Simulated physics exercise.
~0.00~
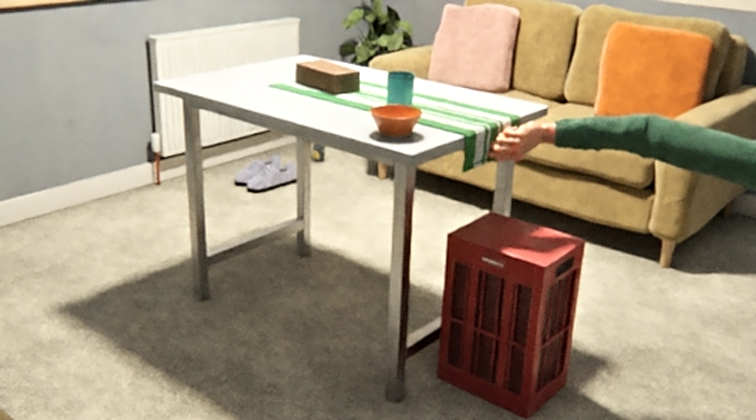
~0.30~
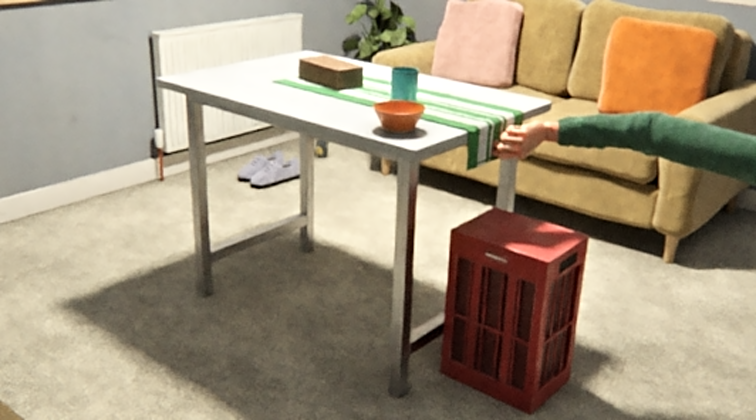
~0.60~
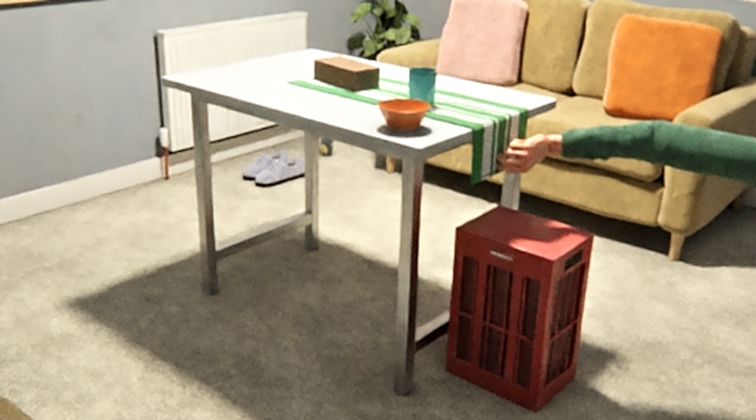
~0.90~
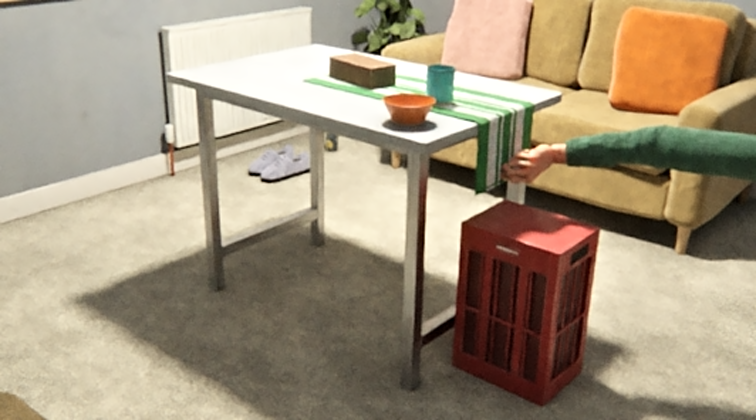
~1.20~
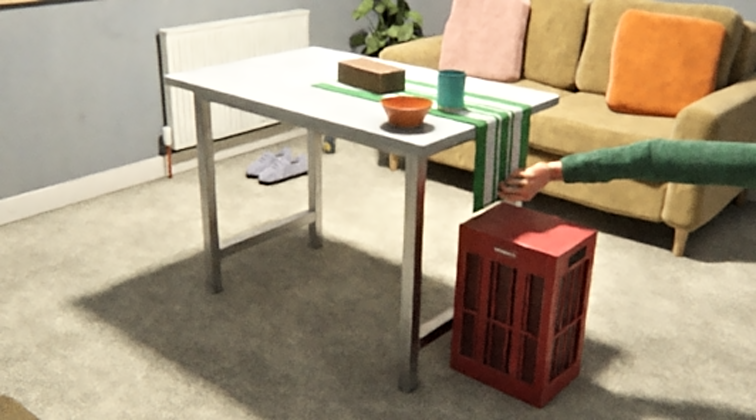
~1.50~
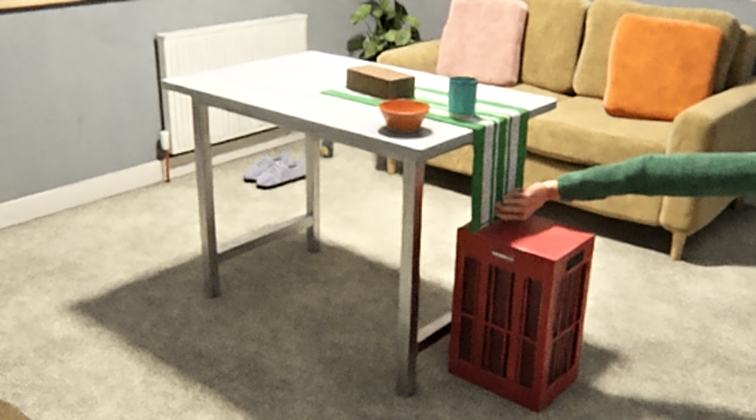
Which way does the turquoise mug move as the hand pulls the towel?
The turquoise mug moves to the right, carried along with the towel and still upright on the table.
